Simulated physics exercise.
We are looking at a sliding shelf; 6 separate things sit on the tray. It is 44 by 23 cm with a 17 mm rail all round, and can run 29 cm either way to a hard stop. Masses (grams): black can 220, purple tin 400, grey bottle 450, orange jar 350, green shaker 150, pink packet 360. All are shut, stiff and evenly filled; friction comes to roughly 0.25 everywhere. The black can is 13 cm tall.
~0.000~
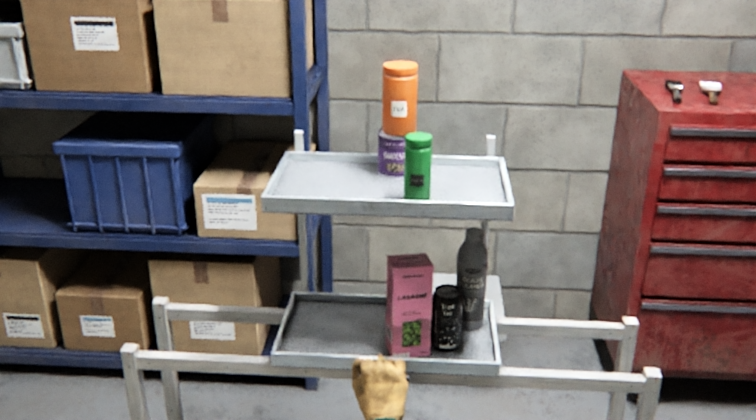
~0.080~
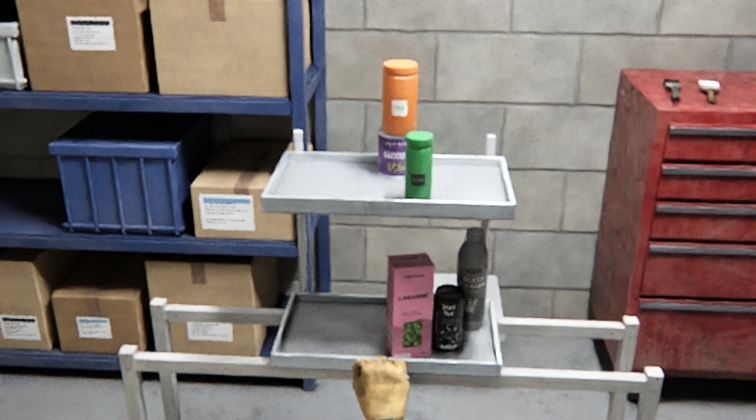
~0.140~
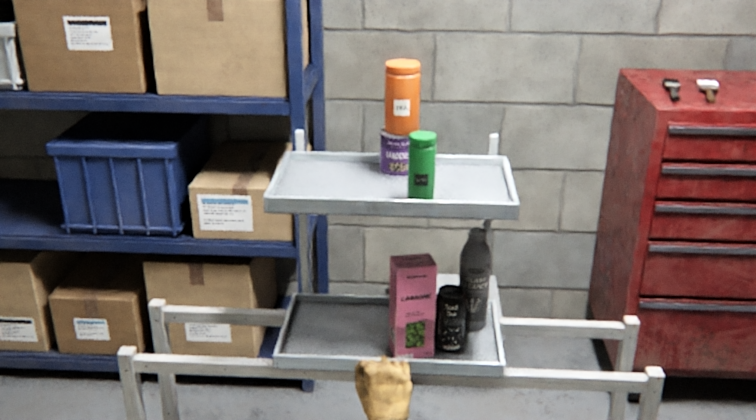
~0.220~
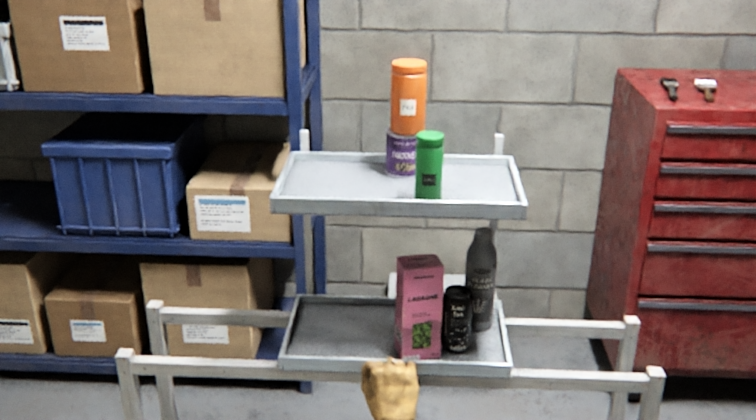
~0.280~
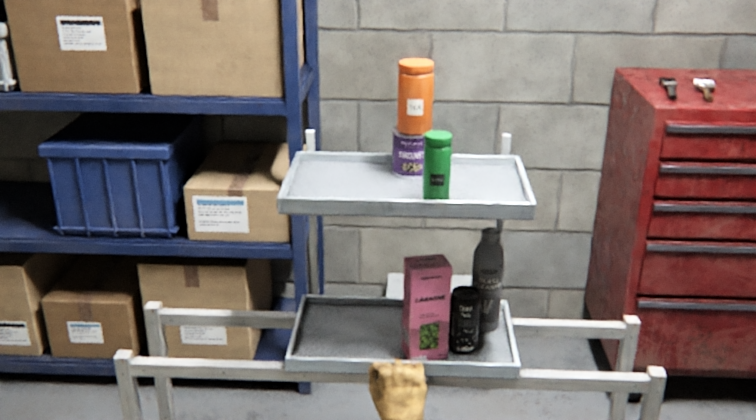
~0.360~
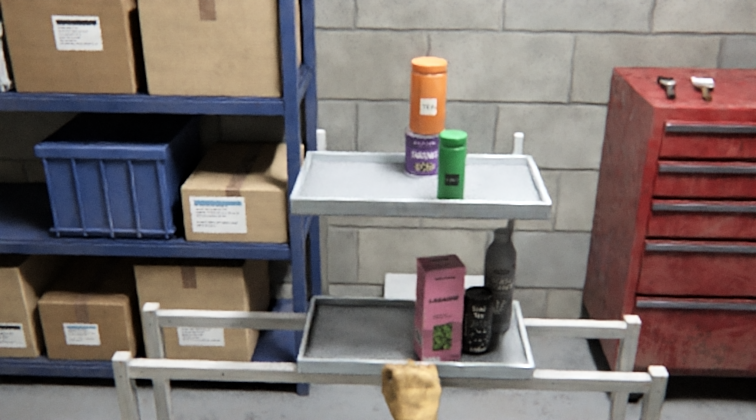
In this clip, a two-tier shelf holding an orange jar stacked on a purple tin, a green shaker, a pink packet, a black can and a grey bottle barely moves at first, then slides slightly right with its items.
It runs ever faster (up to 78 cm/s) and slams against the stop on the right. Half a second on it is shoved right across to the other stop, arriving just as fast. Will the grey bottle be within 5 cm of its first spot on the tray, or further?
The grey bottle ends elsewhere.
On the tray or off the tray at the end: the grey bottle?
The grey bottle finishes off the tray.
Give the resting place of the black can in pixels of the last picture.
Near (282, 315).
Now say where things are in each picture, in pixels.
In the first frame, tray midway; grey bottle (471, 278); black can (447, 318).
In the second frame, tray midway; orange jar (400, 97); green shaker (419, 169).
In the third frame, tray moved 1 cm right; pink packet (412, 307); black can (450, 319).
In the fourth frame, tray moved 2 cm right; purple tin (405, 151); orange jar (408, 97).
In the fifth frame, tray moved 3 cm right; green shaker (437, 169); pink packet (426, 309).
In the sixth frame, tray moved 6 cm right; grey bottle (499, 279); black can (477, 321).
After 0.96 s, tray moved 29 cm right; grey bottle now off the tray; pink packet leaning 5°; orange jar slid 10 cm.
After 1.86 s, tray moved 20 cm right; orange jar slid 12 cm; green shaker slid 11 cm; purple tin slid 10 cm.
After 2.86 s, tray moved 29 cm left; orange jar slid 6 cm; green shaker slid 5 cm; purple tin slid 4 cm.
At rest (3.4 s), off the tray, grey bottle; the other 5 in place, give or take 5 cm.
